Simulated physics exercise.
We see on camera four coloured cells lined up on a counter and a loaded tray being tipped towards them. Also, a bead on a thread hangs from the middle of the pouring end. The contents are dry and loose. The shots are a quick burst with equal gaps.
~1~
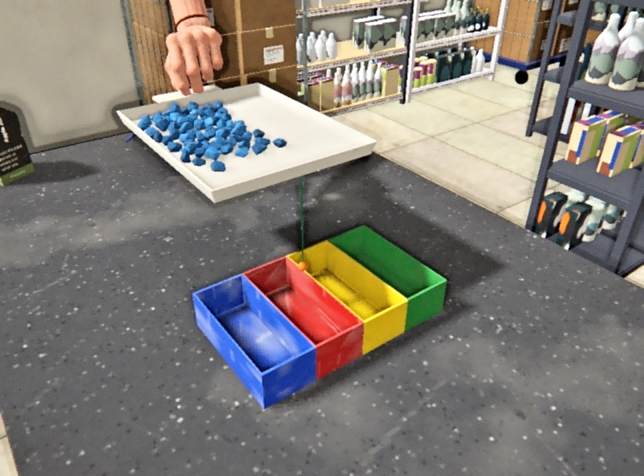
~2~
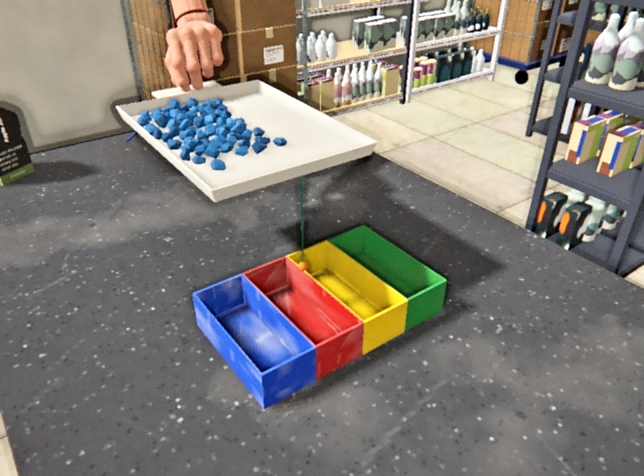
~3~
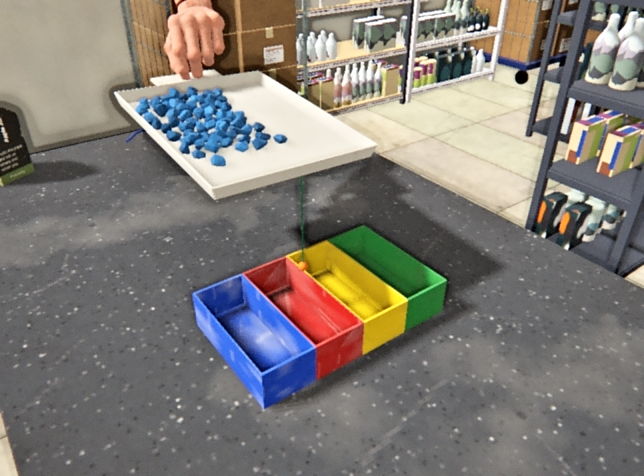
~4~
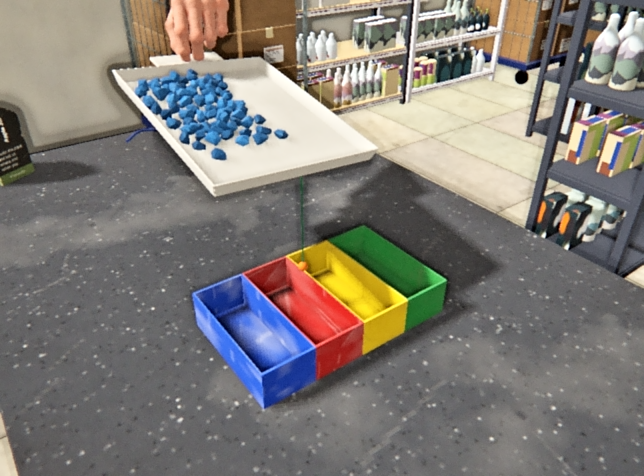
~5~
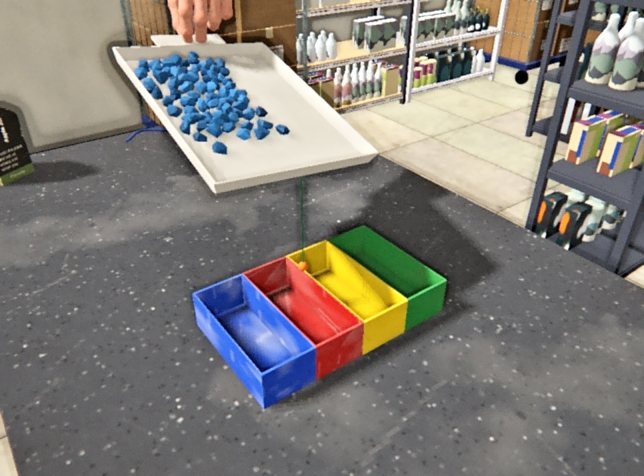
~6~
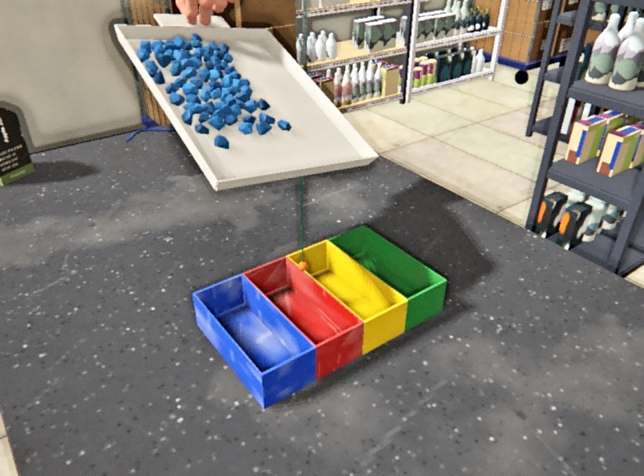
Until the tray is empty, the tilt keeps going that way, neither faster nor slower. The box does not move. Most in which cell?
Green cell.
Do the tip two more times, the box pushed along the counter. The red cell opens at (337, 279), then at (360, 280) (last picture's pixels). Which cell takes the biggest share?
So the first one goes to the yellow one and the second to yellow.
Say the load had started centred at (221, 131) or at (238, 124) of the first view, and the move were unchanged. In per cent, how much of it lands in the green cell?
It comes to about 50 per cent the first time and about 50 per cent the second.
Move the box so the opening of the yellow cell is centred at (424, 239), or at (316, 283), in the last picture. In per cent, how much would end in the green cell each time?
Close to 0 in a hundred, then close to 40 in a hundred.
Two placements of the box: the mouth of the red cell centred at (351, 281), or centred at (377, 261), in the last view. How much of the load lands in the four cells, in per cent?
You'd get about 100 per cent first and about 90 per cent second.
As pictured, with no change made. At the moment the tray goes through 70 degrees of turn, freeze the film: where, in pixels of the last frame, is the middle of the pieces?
The centre of the load shows up near (335, 155) in the last view.
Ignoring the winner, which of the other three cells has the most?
That one is the yellow one.
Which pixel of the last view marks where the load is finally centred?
Around (380, 298).
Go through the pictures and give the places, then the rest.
The first frame shows corners of the pouring end (214, 187) and (371, 141), level; middle of the load (199, 125), aquarium stones; bead on its thread (303, 266); blue cell (289, 374); red cell (340, 348); yellow cell (385, 324); green cell (425, 302).
The second frame shows corners of the pouring end (214, 187) and (371, 141), level; middle of the load (199, 122).
The third frame shows corners of the pouring end (214, 185) and (372, 143), tipped barely, lowest at the right corner; middle of the load (199, 113).
The fourth frame shows corners of the pouring end (216, 182) and (373, 147), tipped a little, lowest at the right corner; middle of the load (199, 101).
The fifth frame shows corners of the pouring end (217, 180) and (373, 150), tipped clearly, lowest at the right corner; middle of the load (201, 88).
The sixth frame shows corners of the pouring end (219, 178) and (373, 154), tipped clearly, lowest at the right corner; middle of the load (204, 75); blue cell (289, 374); red cell (340, 348); yellow cell (385, 324); green cell (425, 302).
Just after the last frame, tray tipped steeply; the larger part on the tray; just a few in the yellow cell; about a tenth falling or outside the box.
A moment on, tray tipped past a quarter turn; roughly half in the green cell; roughly a third in the yellow cell; about a tenth in the red cell; just a few in the blue cell; about a tenth falling or outside the box.
Further on, tray tipped past a quarter turn; roughly half in the green cell; roughly a third in the yellow cell; about a tenth in the red cell; just a few in the blue cell; about a tenth falling or outside the box.
When it is over, tray tipped past a quarter turn; roughly half in the green cell; roughly a third in the yellow cell; about a tenth in the red cell; just a few in the blue cell; about a tenth outside the box.
